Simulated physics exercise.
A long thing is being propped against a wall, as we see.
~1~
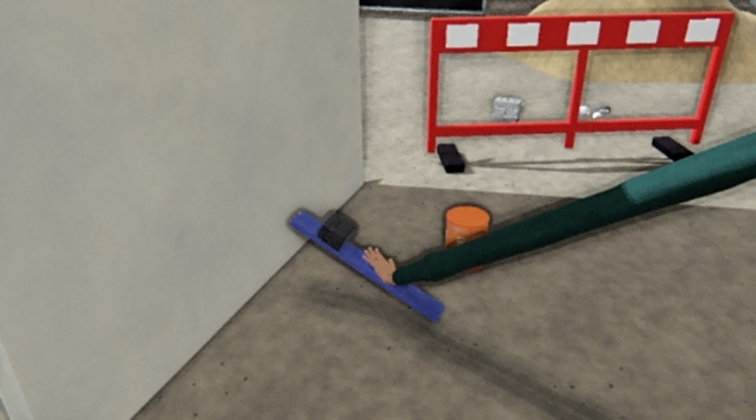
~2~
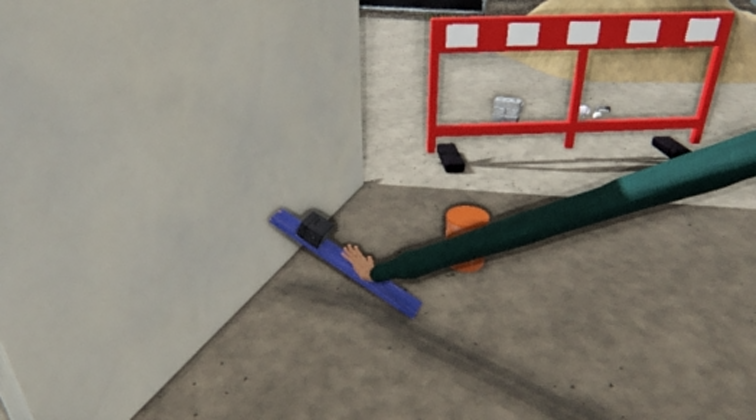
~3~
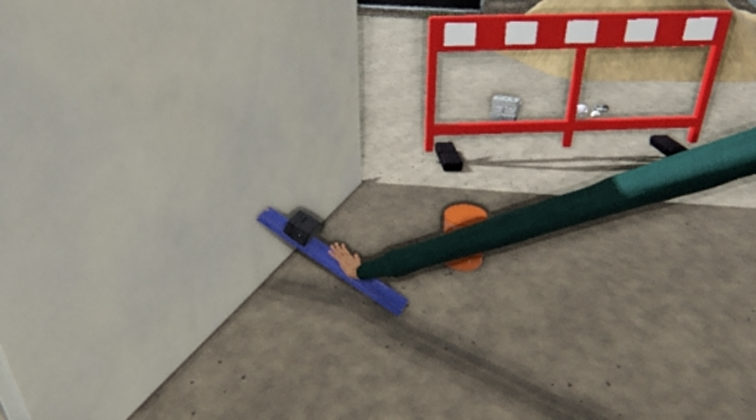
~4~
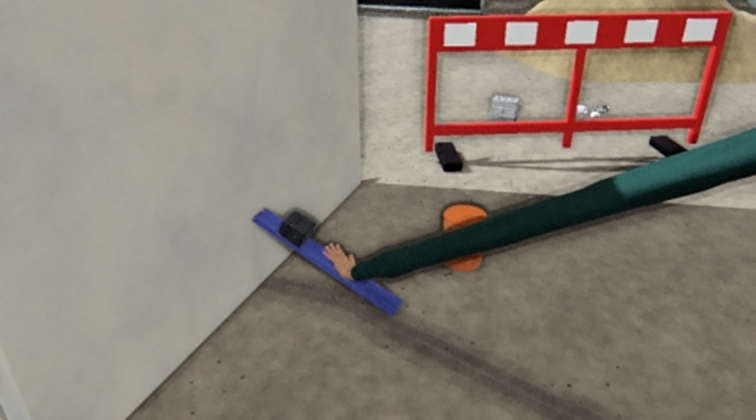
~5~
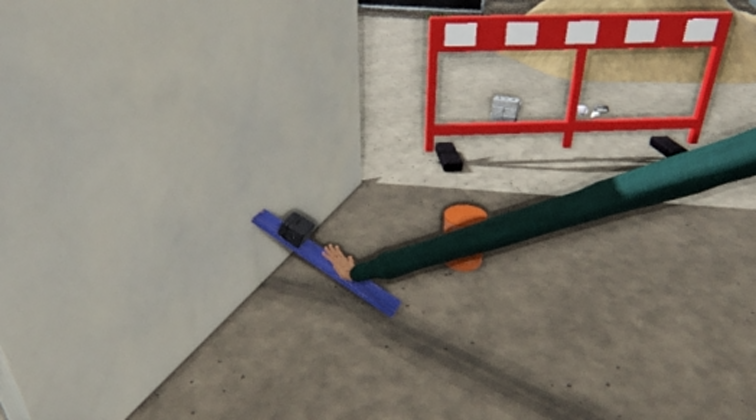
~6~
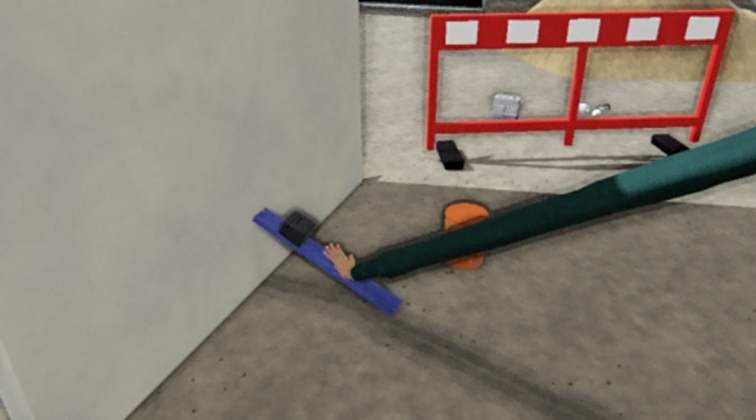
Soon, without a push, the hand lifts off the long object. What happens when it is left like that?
Drops.
Then, 0.30 s after the last picture, blue plank 16° lower than it was left near (335, 280).
Then, 0.40 s after the last picture, blue plank 26° lower than it was left near (339, 291).
Then, 0.70 s after the last picture, blue plank 28° lower than it was left near (339, 292).
At rest, moved from the start, blue plank; orange pail in place. Seen from the same camera at the end, blue plank near (339, 294). The plank slips out.
